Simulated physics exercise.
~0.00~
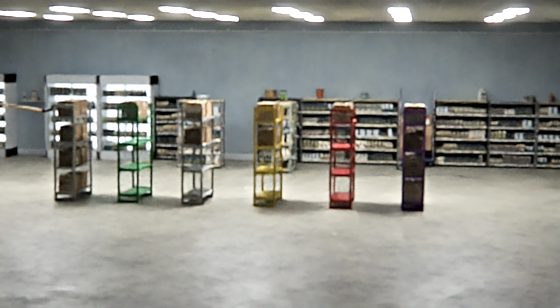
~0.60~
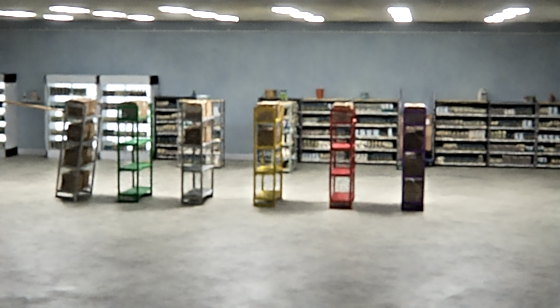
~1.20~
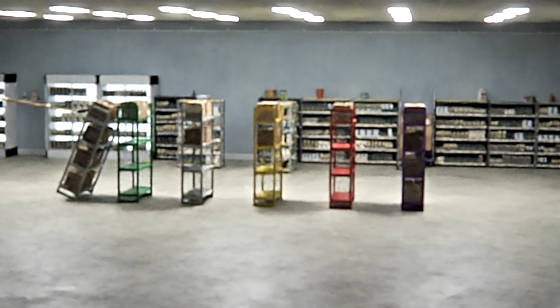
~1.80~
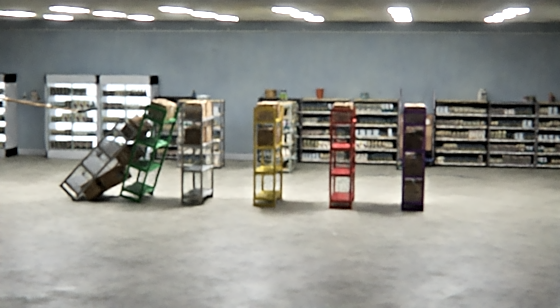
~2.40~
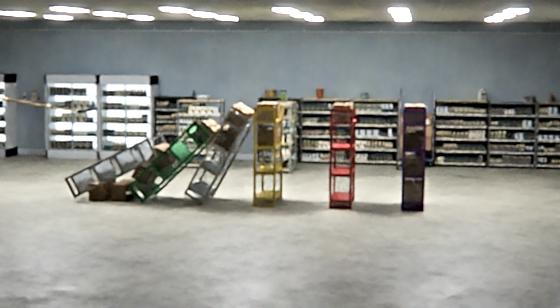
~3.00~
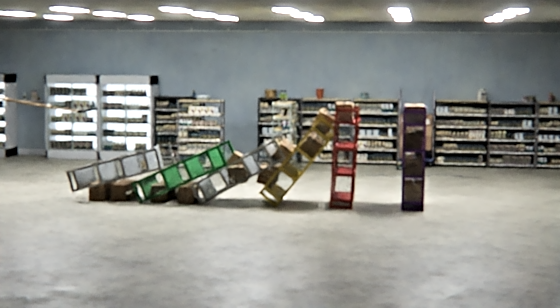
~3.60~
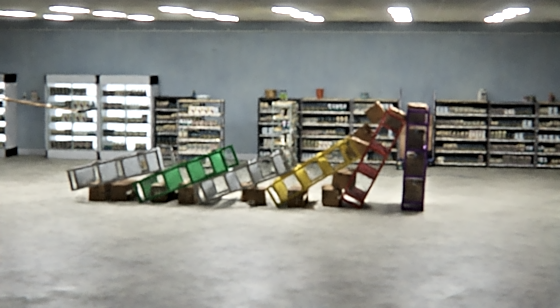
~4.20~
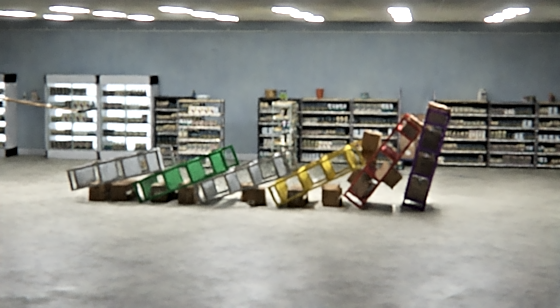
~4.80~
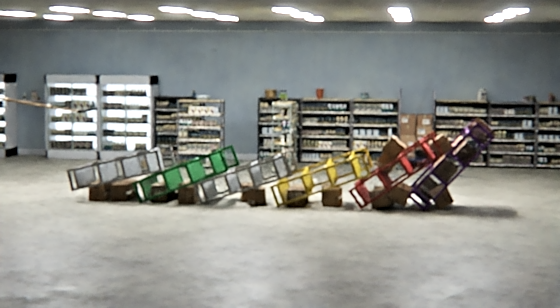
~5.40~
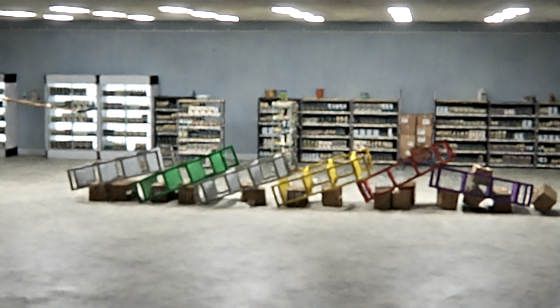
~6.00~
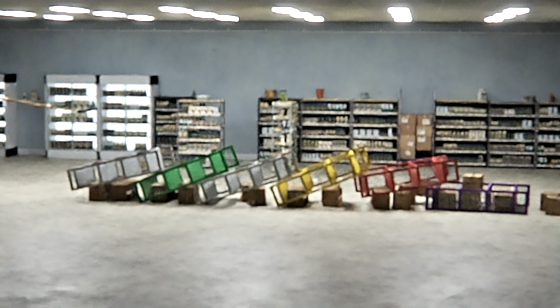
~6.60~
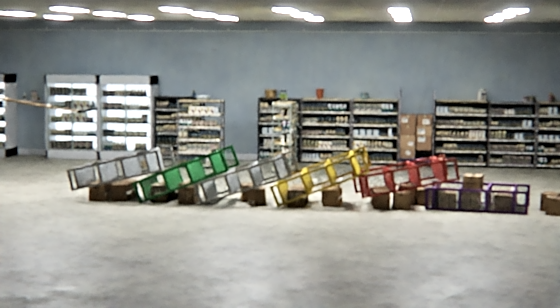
Six loaded shelving racks toppling rightward one after another as a pole tips the first, spilling cartons and leaving none standing.
